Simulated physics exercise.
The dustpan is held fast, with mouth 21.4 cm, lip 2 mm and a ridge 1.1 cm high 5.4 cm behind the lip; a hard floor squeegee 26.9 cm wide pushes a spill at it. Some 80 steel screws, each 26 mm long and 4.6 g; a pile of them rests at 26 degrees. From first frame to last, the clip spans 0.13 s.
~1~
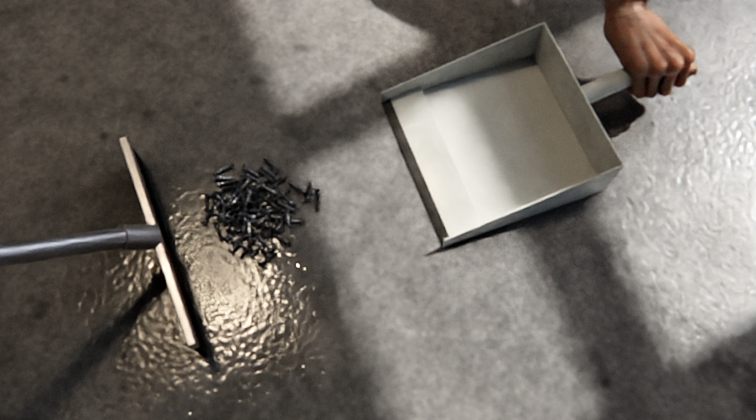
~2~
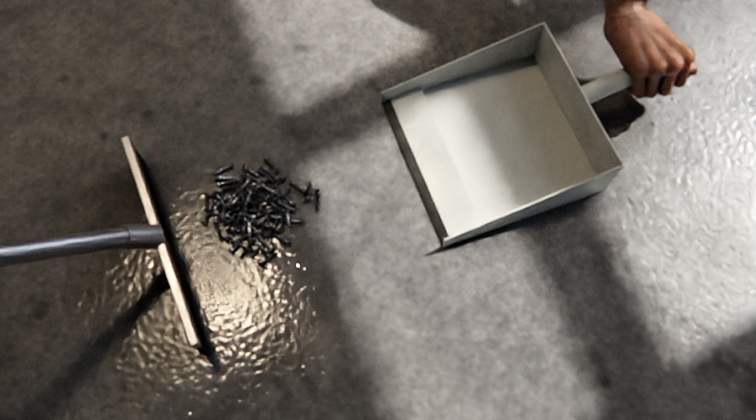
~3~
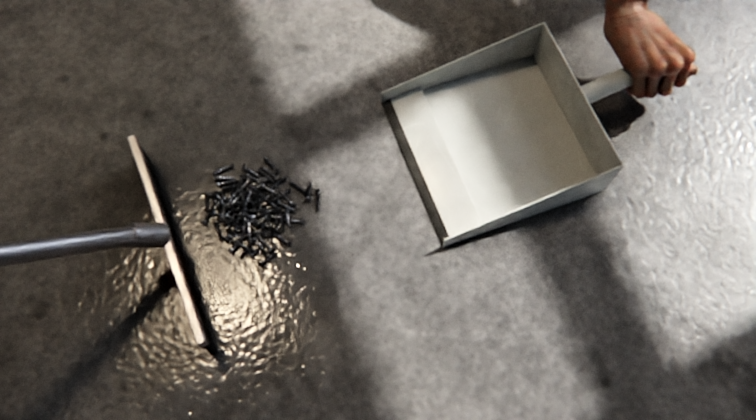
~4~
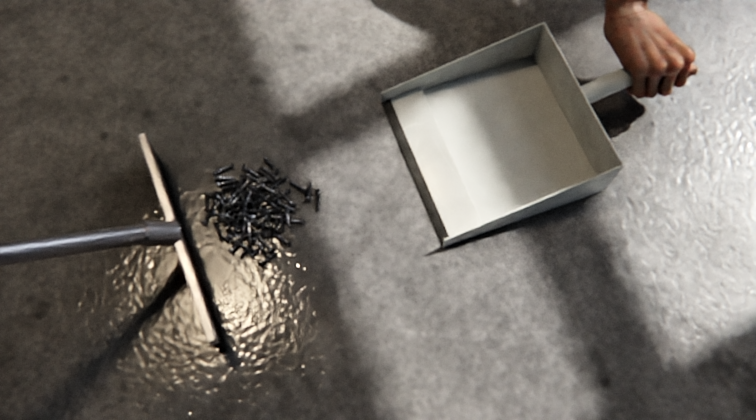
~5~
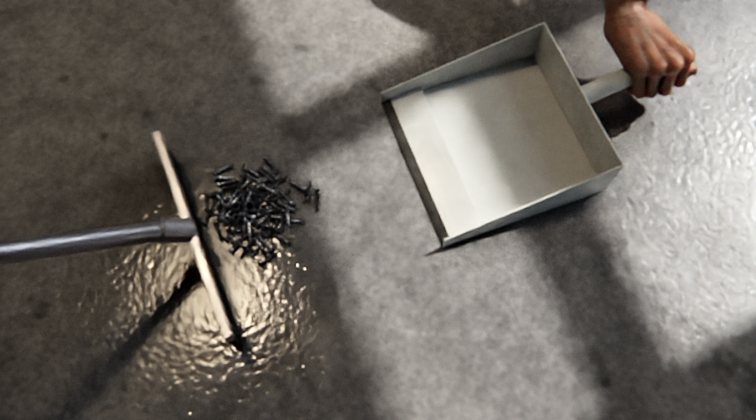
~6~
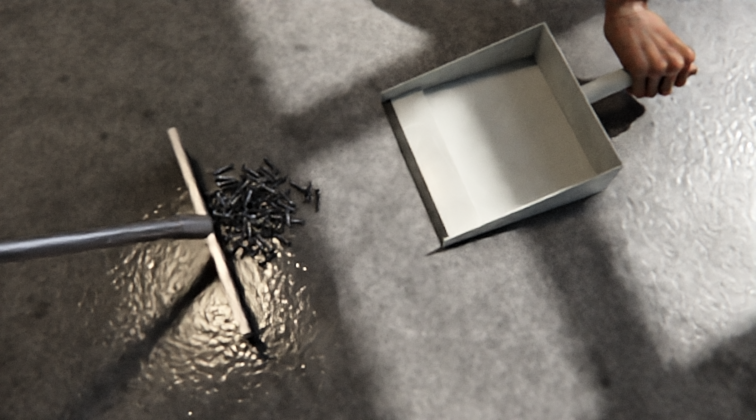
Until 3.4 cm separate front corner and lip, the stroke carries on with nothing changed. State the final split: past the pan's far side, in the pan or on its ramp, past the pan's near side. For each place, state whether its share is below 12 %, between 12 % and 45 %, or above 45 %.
Past the pan's far side: Below 12 %; in the pan or on its ramp: Between 12 % and 45 %; past the pan's near side: Below 12 %.
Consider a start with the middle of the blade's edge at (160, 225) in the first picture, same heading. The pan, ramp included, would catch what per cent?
I'd estimate about 30 per cent.
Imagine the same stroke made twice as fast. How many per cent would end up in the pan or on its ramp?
About 60 %.
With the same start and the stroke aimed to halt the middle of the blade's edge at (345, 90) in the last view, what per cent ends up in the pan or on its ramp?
Roughly 15 %.
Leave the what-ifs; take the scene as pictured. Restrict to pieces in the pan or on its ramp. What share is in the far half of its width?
Roughly 40 per cent.
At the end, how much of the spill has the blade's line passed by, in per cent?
Roughly 0 percent of it.
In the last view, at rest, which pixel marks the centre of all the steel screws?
(402, 170).
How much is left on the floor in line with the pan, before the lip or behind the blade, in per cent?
Share there: Around 70 percent.
Then, 0.17 s after the last picture, middle of the blade 14 cm from the lip; 0 % over the lip, far side 0 %, near side 0 %.
Then, 0.28 s after the last picture, middle of the blade 7 cm from the lip; 0 % over the lip, far side 0 %, near side 0 %.
Then, 0.52 s after the last picture, middle of the blade 4 cm from the lip; 25 % over the lip, far side 0 %, near side 0 %.
In the end, far side 5 %, pan 25 %, near side 0 %, in front of the lip or behind the blade 70 %.
